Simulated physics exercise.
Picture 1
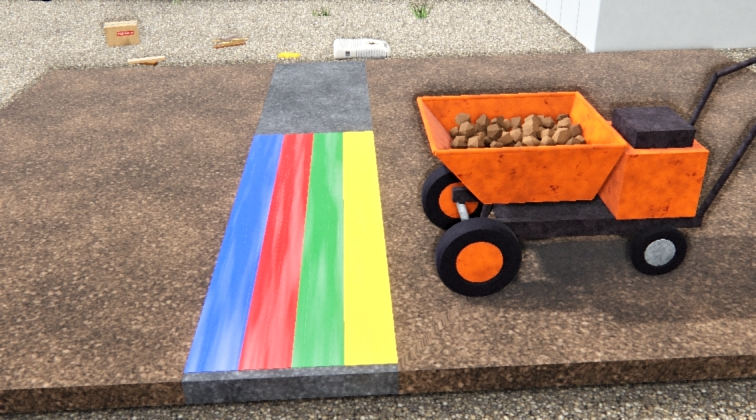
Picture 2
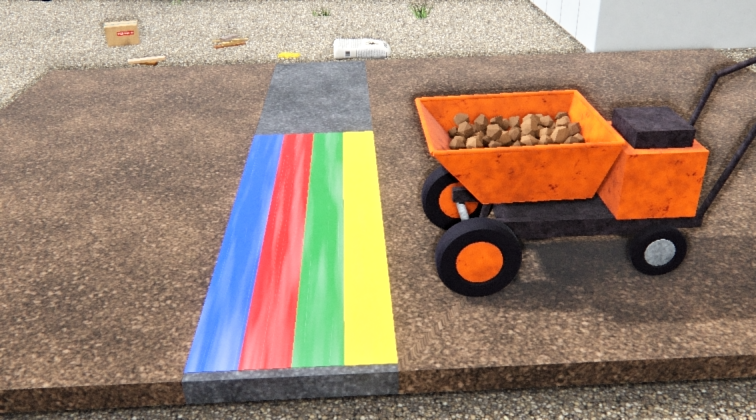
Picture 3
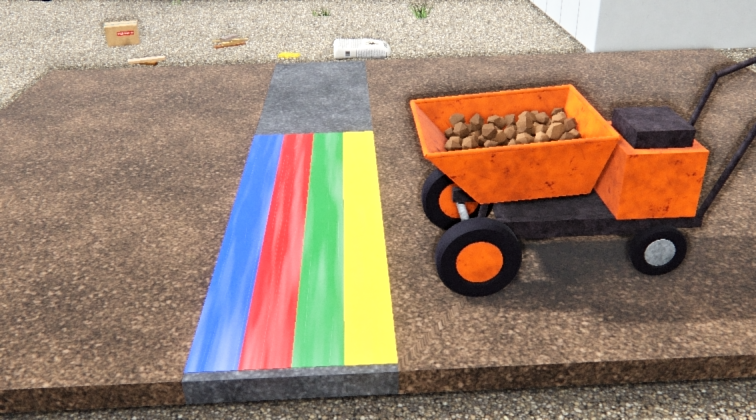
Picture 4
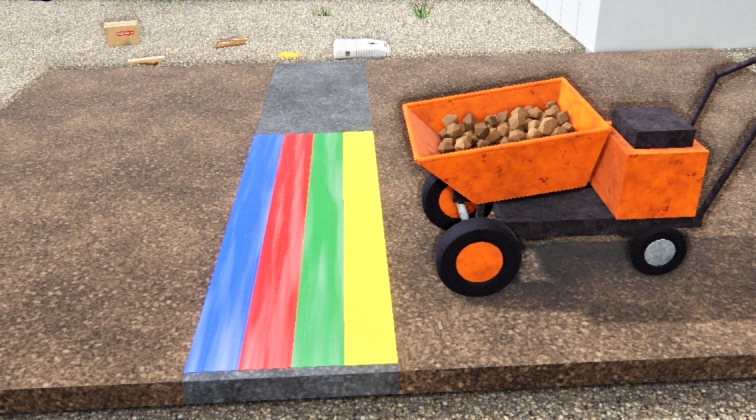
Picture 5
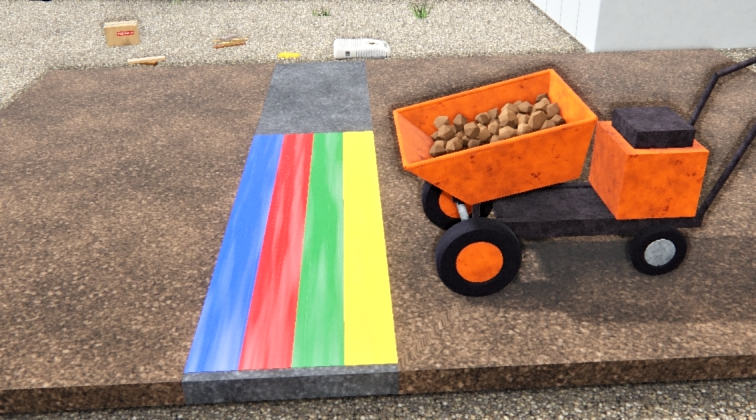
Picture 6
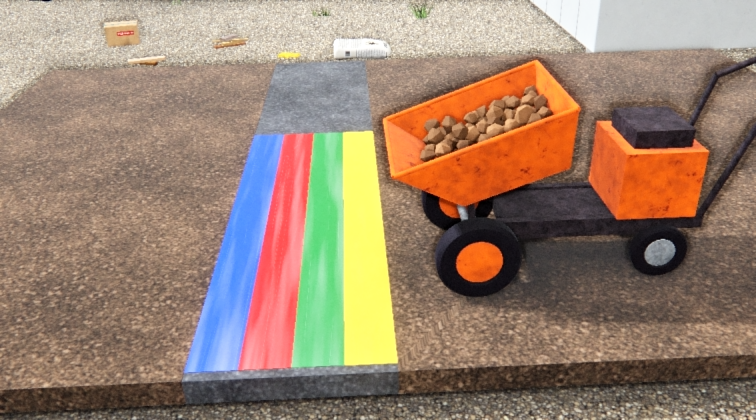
On brown paved ground beside a pad striped blue, red, green and yellow, an orange power barrow stands still while its skip, loaded with brown clods, gradually tilts forward to the left, its rear end rising.
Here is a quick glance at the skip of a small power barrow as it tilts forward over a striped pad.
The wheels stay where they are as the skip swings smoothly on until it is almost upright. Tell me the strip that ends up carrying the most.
Green.
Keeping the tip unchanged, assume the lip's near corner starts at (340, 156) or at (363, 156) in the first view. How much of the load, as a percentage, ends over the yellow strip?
Around 0 and 0 per cent respectively.
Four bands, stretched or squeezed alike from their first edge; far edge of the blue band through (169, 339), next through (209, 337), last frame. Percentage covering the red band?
About 20 %, then 20 %.
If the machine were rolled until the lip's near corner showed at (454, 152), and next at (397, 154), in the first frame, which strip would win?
That green strip, then the strip in red.
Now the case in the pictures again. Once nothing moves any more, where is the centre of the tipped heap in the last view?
At about (303, 256), give or take.
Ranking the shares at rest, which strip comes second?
The red strip comes second.
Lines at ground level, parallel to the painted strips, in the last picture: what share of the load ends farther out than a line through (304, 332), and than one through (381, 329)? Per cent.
Close to 50 per cent, then close to 80 per cent.
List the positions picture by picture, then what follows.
The first picture shows lip of the skip at (436, 153), level; top of the load at (529, 135), clay clods; yellow strip at (369, 325); green strip at (320, 327); red strip at (270, 329); blue strip at (221, 332).
The second picture shows lip of the skip at (433, 154), level; top of the load at (530, 127).
The third picture shows lip of the skip at (427, 156), tipped barely; top of the load at (542, 131).
The fourth picture shows lip of the skip at (418, 161), tipped a little; top of the load at (535, 126).
The fifth picture shows lip of the skip at (407, 168), tipped a little; top of the load at (525, 121).
The sixth picture shows lip of the skip at (394, 177), tipped clearly; top of the load at (528, 114); yellow strip at (369, 325); green strip at (320, 327); red strip at (270, 329); blue strip at (221, 332).
Soon, skip tipped steeply; all in the skip.
A while on, skip tipped right over; about half in the skip; a stray few over the yellow strip; about a third over the green strip; a small part over the red strip; a stray few over the blue strip.
Towards the end, skip tipped right over; about a quarter in the skip; a small part over the yellow strip; about a third over the green strip; about a quarter over the red strip; a small part over the blue strip; a small part off the paint.
Finally, skip tipped right over; about a quarter in the skip; a small part over the yellow strip; about a third over the green strip; about a quarter over the red strip; a small part over the blue strip; a small part off the paint.
